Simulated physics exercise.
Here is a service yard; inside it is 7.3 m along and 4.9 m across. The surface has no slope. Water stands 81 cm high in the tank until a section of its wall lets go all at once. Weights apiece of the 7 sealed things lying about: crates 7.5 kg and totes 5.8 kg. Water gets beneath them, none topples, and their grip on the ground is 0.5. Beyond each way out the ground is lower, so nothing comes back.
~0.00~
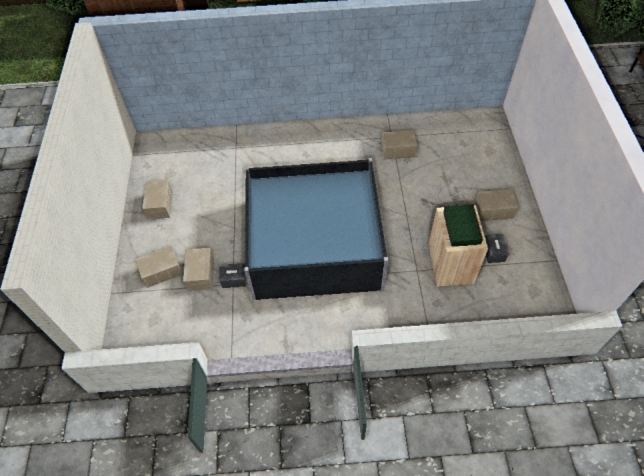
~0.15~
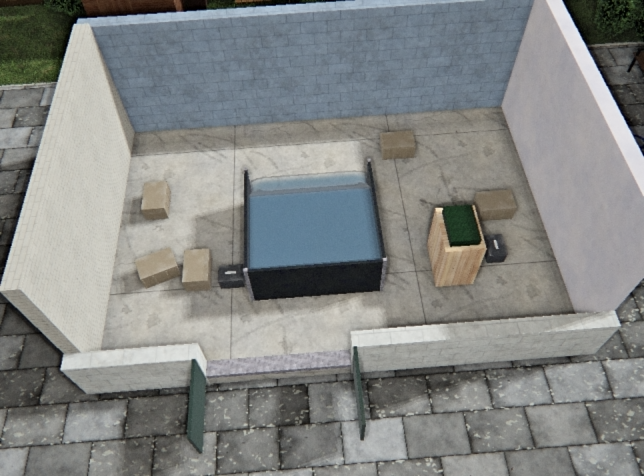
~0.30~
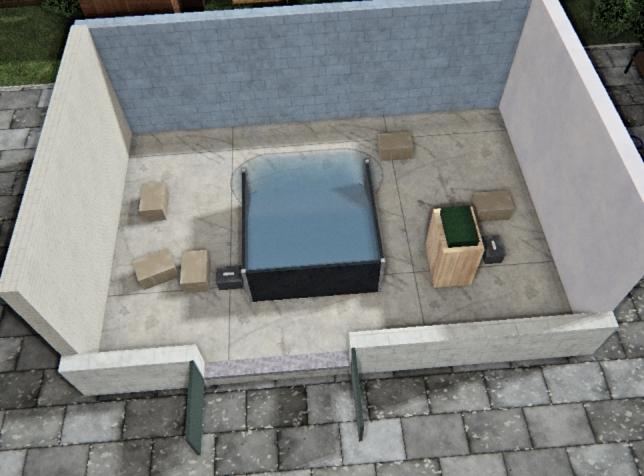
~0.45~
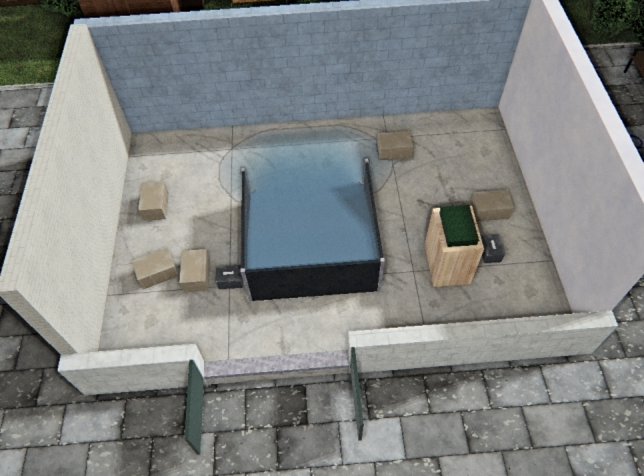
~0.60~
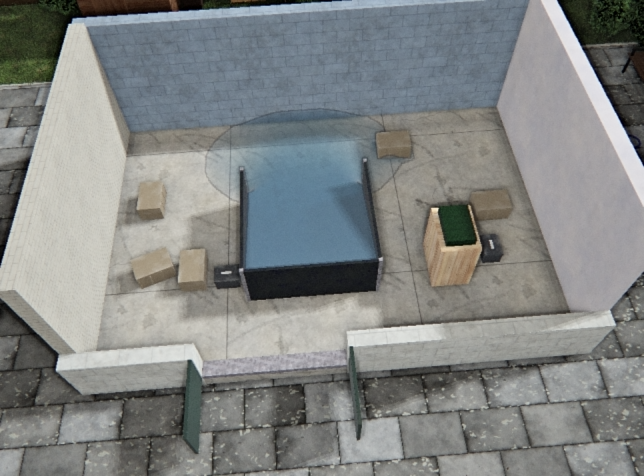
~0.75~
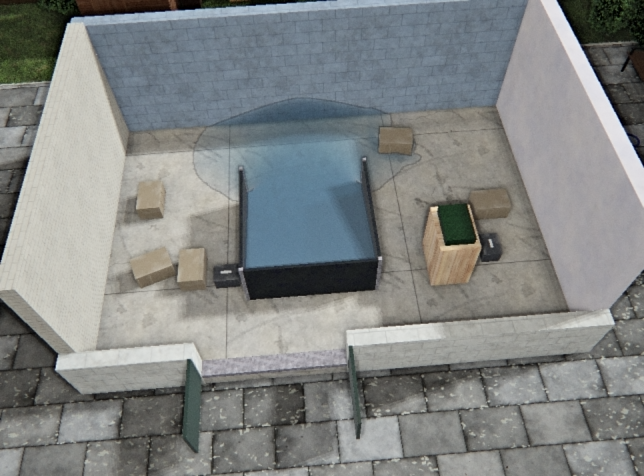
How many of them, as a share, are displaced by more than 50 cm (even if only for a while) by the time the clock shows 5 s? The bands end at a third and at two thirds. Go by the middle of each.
That comes to two thirds or above.
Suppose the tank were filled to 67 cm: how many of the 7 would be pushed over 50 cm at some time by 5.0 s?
Then 5.
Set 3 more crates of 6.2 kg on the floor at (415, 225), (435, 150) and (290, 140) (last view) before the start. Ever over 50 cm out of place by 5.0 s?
In that order: Less, over, over.
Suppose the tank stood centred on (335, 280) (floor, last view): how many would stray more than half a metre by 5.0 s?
Then 5.
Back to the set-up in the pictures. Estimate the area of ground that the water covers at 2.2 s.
About 17 m2.
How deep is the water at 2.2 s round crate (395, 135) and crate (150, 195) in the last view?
Roughly 19 and 1 cm.
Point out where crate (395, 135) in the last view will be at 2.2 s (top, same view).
Near (496, 115).
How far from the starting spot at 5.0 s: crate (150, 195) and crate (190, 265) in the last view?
In turn: 150 cm, 40 cm.
After 1.1 s 1 of 7 are over 50 cm from their spots; 0 afloat.
After 2.2 s 1 of 7 are over 50 cm from their spots; 1 afloat.
After 3.5 s 4 of 7 are over 50 cm from their spots; 1 afloat.
After 5.0 s 5 of 7 are over 50 cm from their spots, and 5 have been at some point; 6 afloat.
